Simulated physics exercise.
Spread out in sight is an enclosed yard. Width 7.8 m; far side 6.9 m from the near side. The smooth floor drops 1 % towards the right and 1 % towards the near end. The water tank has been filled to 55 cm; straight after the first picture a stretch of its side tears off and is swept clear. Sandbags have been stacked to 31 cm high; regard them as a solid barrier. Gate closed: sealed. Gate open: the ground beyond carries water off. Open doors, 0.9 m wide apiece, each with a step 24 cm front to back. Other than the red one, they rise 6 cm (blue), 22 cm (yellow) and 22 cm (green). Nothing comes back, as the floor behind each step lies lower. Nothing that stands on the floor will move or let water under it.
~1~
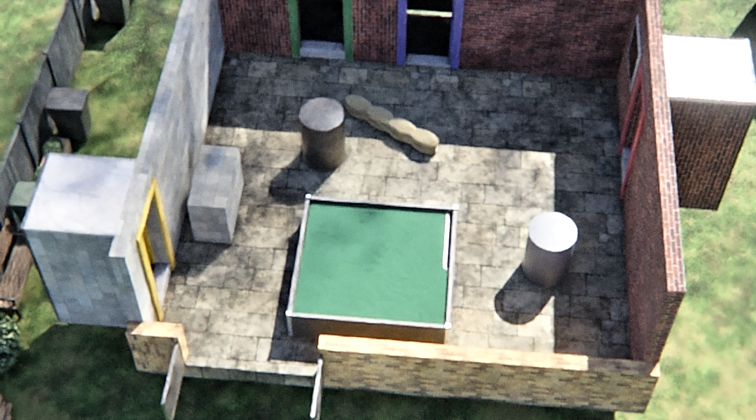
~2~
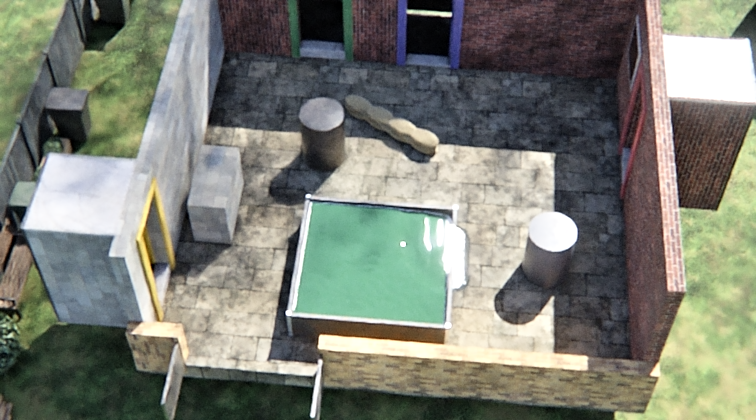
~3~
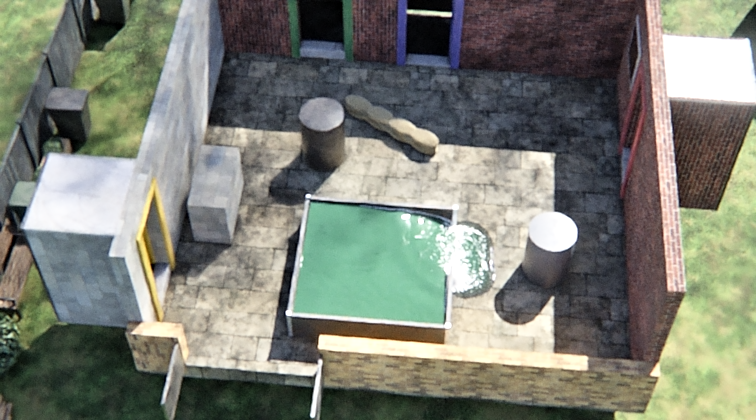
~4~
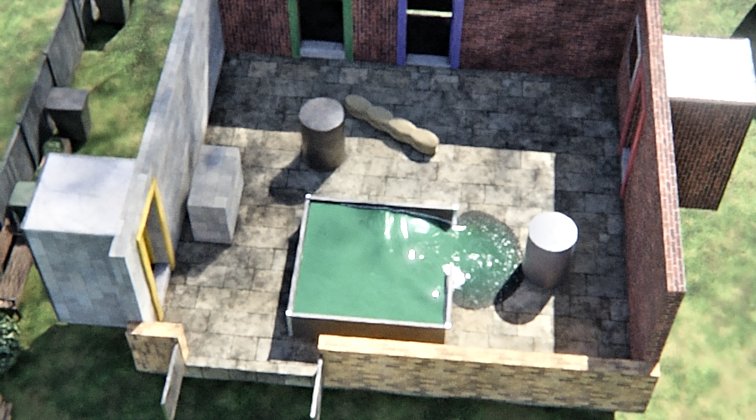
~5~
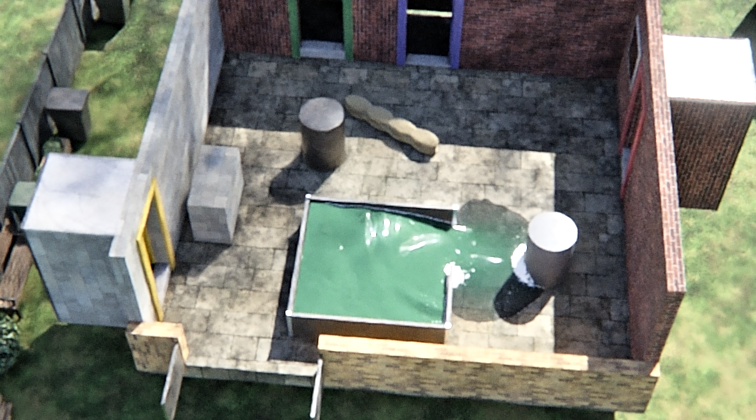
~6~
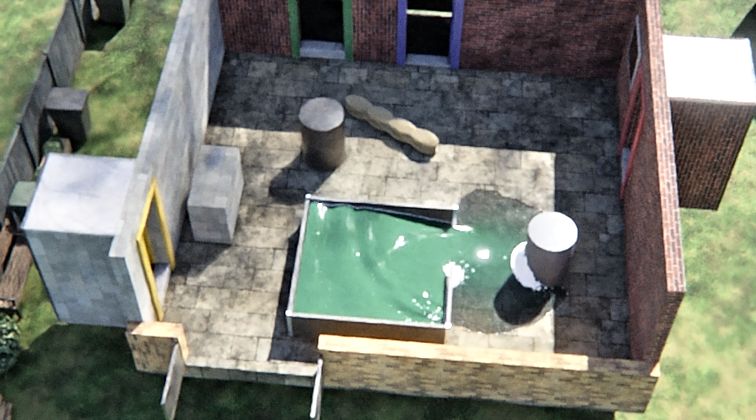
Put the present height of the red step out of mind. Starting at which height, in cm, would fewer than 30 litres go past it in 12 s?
Starting at roughly 14.5 cm.
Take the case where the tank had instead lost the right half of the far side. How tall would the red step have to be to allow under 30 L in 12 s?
I'd say close to 8.5 cm.
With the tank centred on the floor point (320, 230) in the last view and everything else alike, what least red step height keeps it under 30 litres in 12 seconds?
You'd need some 16 cm.
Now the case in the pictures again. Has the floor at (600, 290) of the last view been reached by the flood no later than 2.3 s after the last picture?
At that moment it's submerged.
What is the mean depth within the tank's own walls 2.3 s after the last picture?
Some 31 cm.
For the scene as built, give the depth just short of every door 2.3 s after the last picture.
In cm - red: 20, blue: 0, yellow: 0, green: 0.
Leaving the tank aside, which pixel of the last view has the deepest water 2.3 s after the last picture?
At about pixel (615, 81).
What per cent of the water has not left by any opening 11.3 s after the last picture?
About 96 %.
Then, 0.7 s after the last picture water covers 15 % of the floor, deepest (38 cm) near (520, 261); it has not reached the red door.
Then, 2.3 s after the last picture water covers 30 % of the floor, deepest (37 cm) near (615, 81); 20 cm at the red door, 0 litres in over its 22 cm step.
Then, 11.3 s after the last picture water covers 85 % of the floor, deepest (14 cm) near (618, 389); 11 cm at the red door, 0 litres in over its 22 cm step.
At the red door as built, the water peaked near 22 cm, 1.7 s after the last picture.
Run again over the same 12 s with other heights there, 59 litres in over 12.5 cm, 15 litres over 16.5 cm. The limit of 30 litres is kept from about 14.5 cm up.
